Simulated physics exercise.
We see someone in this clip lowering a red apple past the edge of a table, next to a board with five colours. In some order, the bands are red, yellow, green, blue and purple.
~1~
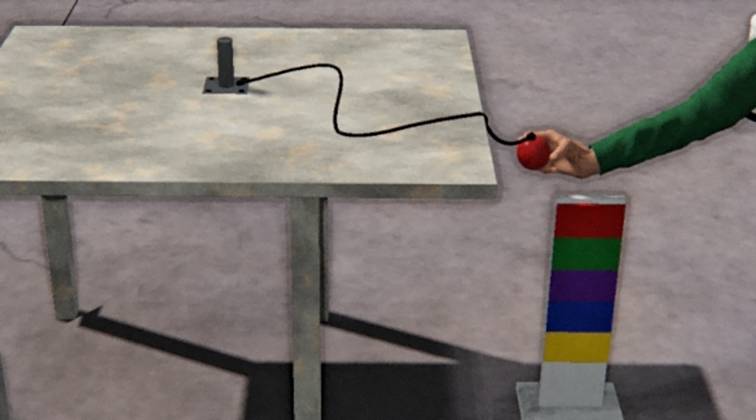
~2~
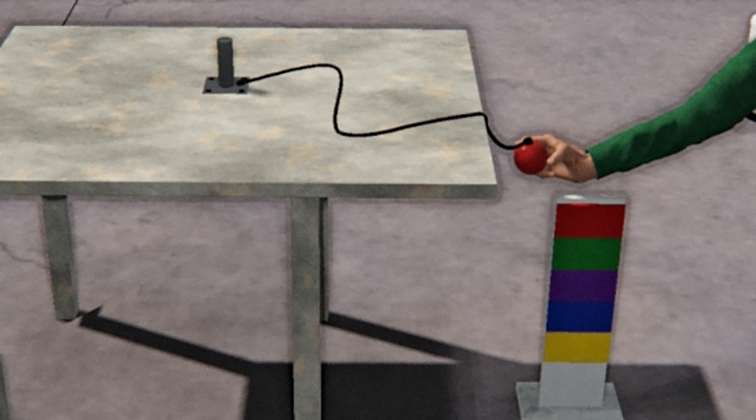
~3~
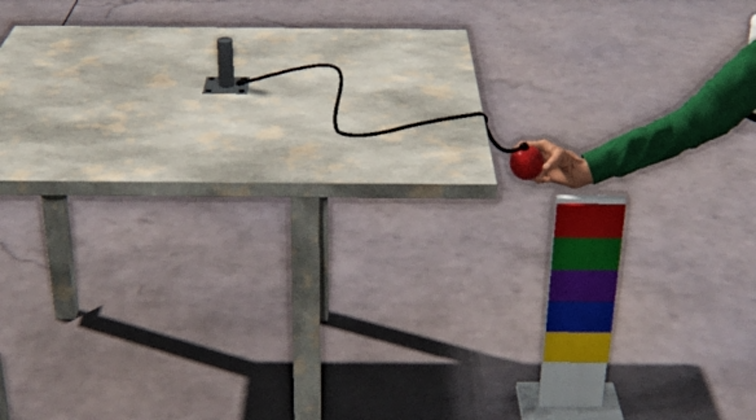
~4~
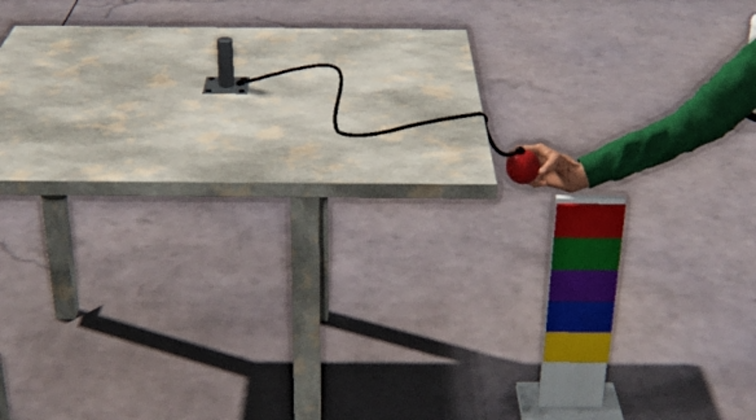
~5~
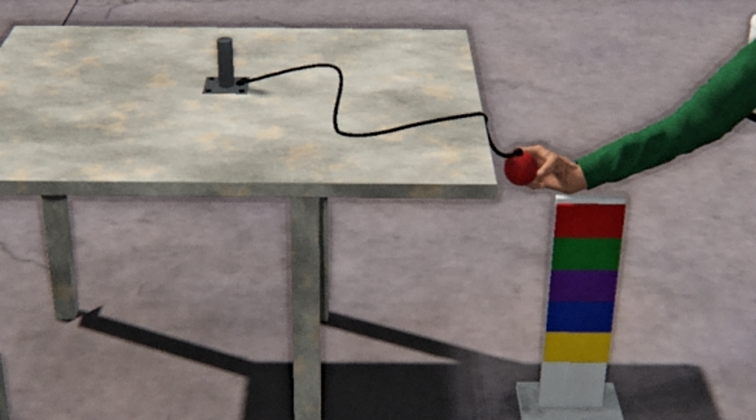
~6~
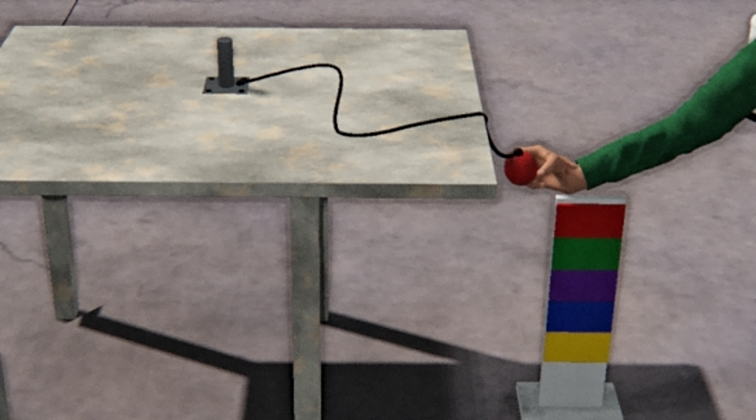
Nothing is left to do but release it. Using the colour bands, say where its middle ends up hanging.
Its middle ends up at the yellow band.
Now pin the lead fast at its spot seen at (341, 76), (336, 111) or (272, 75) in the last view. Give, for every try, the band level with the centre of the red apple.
In order: Blue; green; yellow.
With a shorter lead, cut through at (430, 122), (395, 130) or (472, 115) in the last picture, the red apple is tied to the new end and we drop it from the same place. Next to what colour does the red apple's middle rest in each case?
So you'd see green first, red second, and for the last: Purple.
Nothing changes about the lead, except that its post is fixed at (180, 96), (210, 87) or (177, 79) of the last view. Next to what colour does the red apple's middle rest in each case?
Readings, in order: Blue - yellow - blue.
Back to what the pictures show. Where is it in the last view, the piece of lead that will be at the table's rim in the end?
Around (335, 118).
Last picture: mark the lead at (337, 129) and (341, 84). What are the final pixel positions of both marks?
They go to (479, 124) and to (397, 91).
Early on, apple near (464, 310); level with blue.
Midway, apple near (475, 329); level with yellow.
Finally, apple near (460, 327); level with yellow. The lead holds its middle at yellow.
